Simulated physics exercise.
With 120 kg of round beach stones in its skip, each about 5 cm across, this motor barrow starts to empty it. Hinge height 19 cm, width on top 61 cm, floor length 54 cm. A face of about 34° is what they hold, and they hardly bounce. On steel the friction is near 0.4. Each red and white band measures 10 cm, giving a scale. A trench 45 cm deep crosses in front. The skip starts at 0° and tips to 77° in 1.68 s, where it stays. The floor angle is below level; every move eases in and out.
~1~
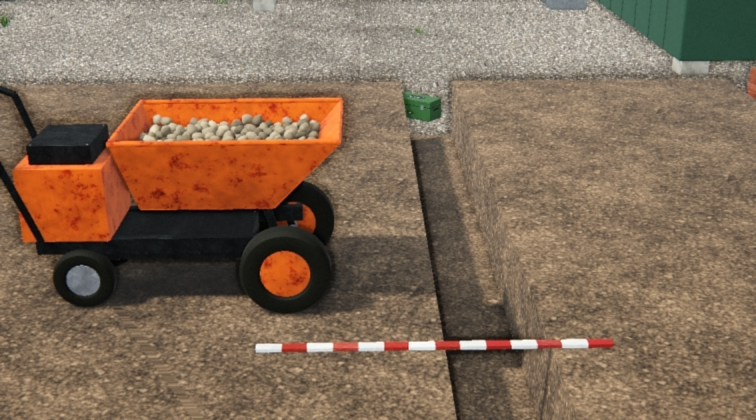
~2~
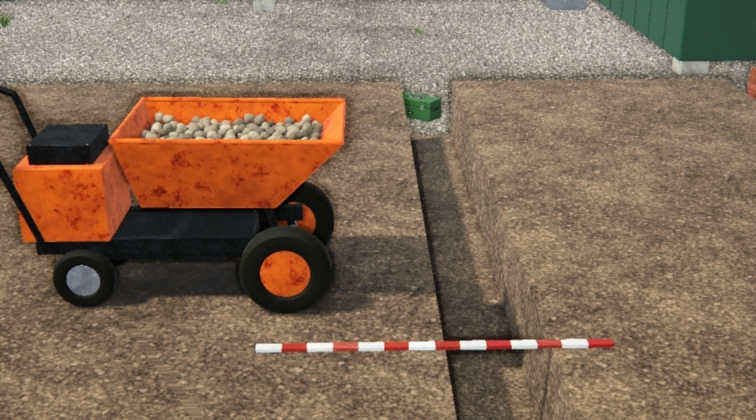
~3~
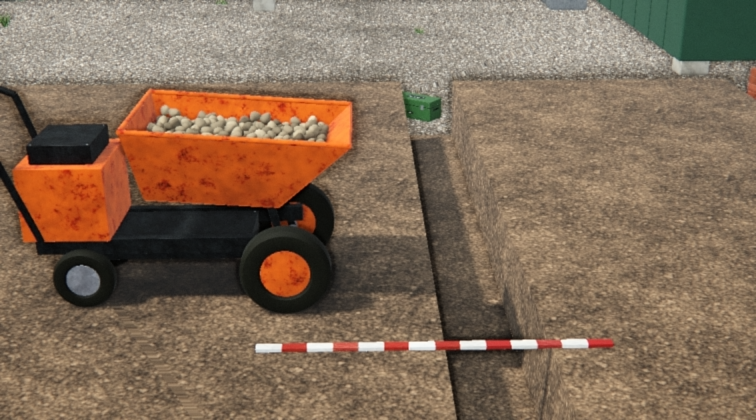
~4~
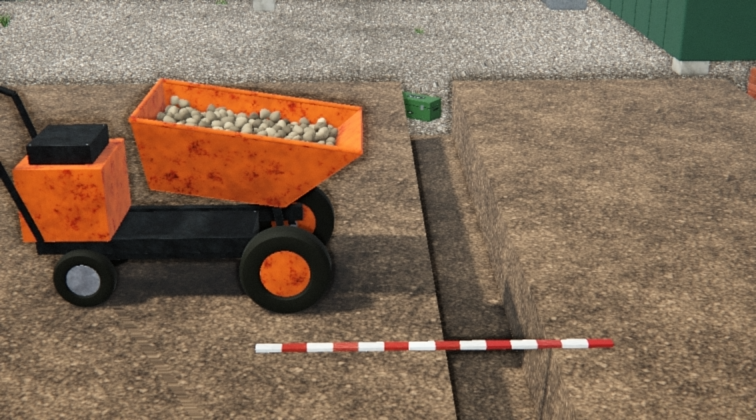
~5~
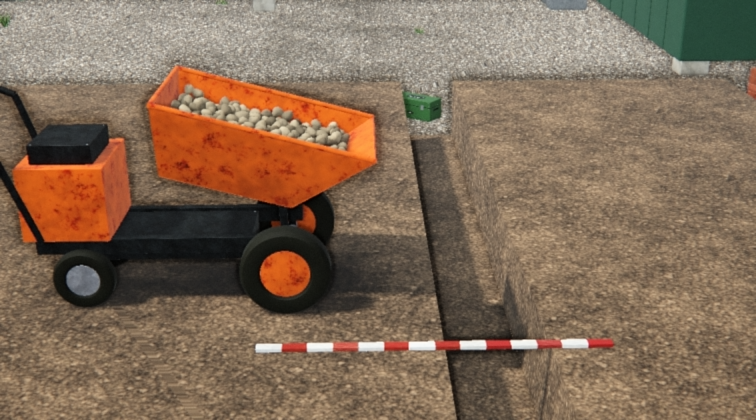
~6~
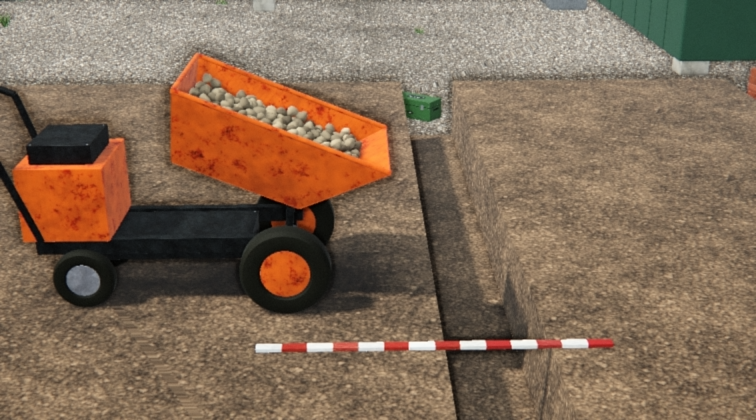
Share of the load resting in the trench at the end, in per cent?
100 per cent.
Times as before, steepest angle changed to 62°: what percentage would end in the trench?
Share in trench: Approx. 100%.
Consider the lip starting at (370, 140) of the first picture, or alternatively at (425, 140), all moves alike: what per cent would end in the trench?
I'd expect close to 95 per cent at the first and 35 per cent at the second.
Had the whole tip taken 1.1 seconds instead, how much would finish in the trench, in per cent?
Then roughly 100 percent.
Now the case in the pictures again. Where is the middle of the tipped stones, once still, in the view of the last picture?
Somewhere around (484, 354) in the last picture.
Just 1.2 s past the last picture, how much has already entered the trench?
By that moment, roughly 85 per cent of the load.
Then, 0.7 s after the last picture the floor is at 65°, 96 % in the skip, 4 % in the trench; the foremost stones are at (466, 259).
Then, 1.2 s after the last picture the floor is at 77°, 14 % in the skip, 86 % in the trench; the foremost stones are at (521, 351).
Then, 1.5 s after the last picture the floor is at 77°, 1 % in the skip, 99 % in the trench; the foremost stones are at (519, 346).
Then, 3.5 s after the last picture the floor is at 77°, 0 % in the skip, 100 % in the trench; the foremost stones are at (517, 335).
